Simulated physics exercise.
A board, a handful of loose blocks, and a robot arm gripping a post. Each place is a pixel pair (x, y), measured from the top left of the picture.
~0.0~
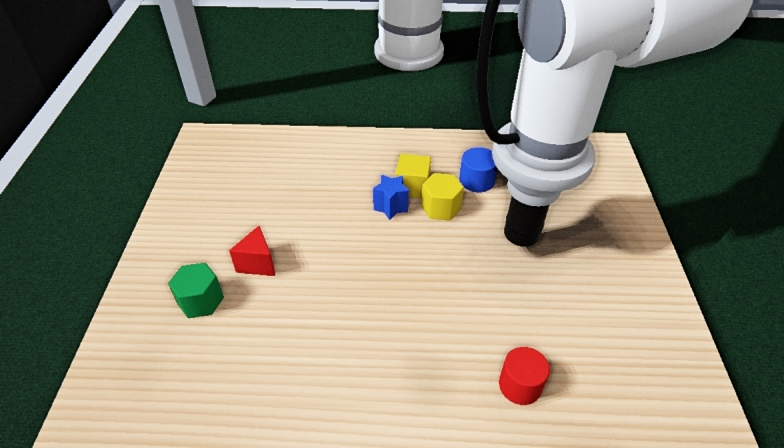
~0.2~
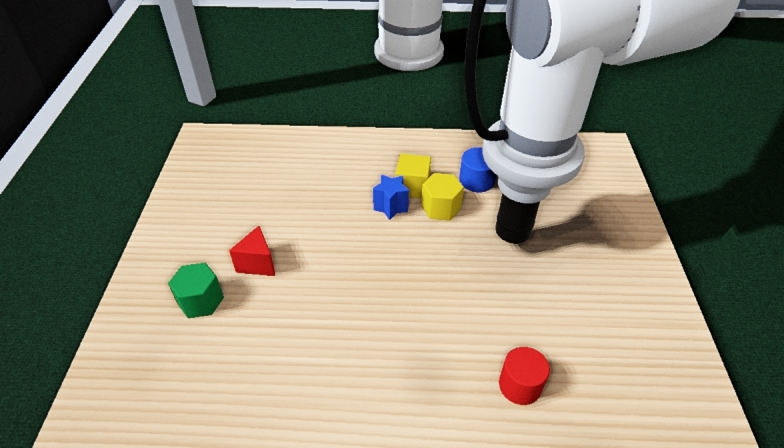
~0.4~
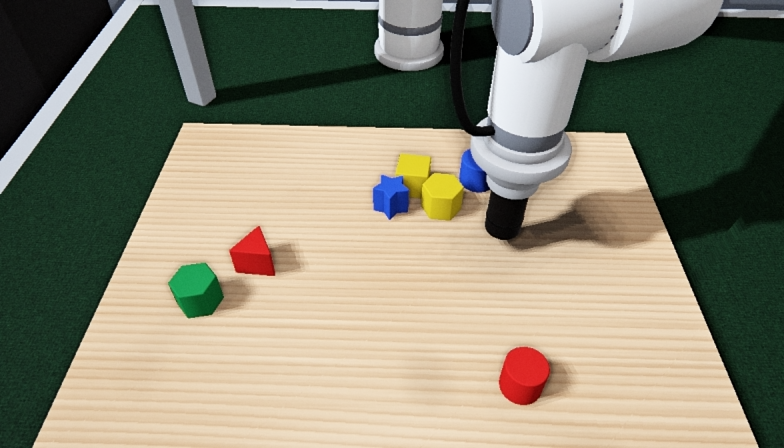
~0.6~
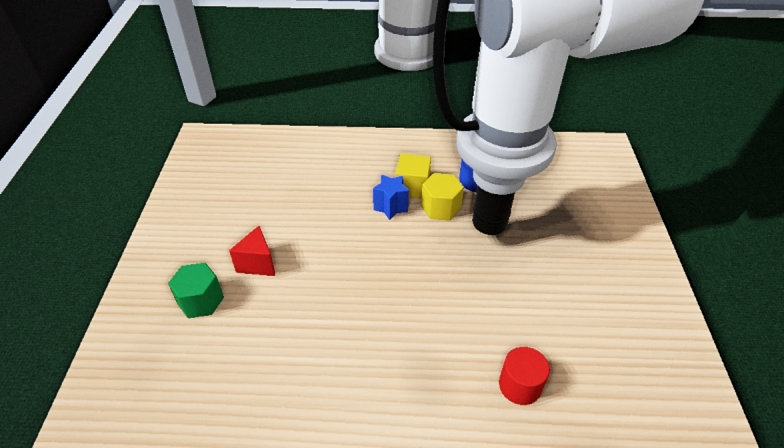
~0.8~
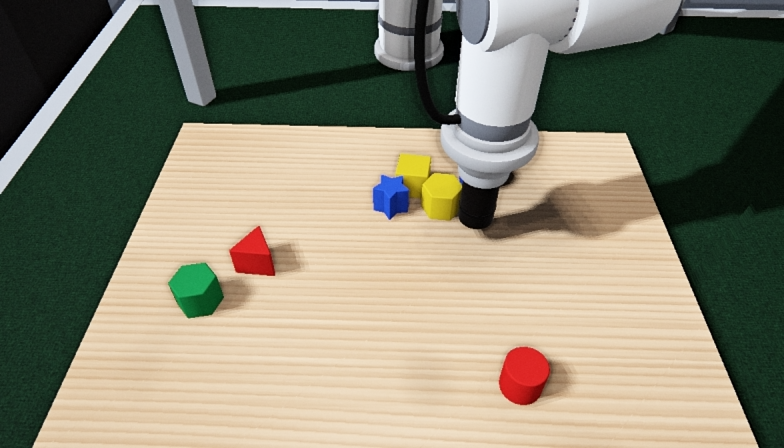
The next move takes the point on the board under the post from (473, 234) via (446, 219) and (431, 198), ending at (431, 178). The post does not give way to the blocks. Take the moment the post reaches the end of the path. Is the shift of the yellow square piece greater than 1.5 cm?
My answer is yes.
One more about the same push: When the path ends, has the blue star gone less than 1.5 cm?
Short answer: Yes.
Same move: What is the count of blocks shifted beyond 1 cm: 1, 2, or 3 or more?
Looking at the path, I think two of the blocks end up more than 1 cm away.
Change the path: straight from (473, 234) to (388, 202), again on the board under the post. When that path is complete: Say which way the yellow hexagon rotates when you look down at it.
The turn is clockwise.
The first path, step by step. One third of the way, post (448, 202); yellow square piece (405, 154); yellow hexagon (432, 174), turned 20° clockwise.
Two thirds of the way, post (433, 181); yellow square piece (398, 141), turned 65° anticlockwise; yellow hexagon (426, 153), turned 45° clockwise.
At the end, post (432, 161); blue star not moved; yellow square piece (392, 134), turned 90° anticlockwise; yellow hexagon (424, 135), turned 30° clockwise.
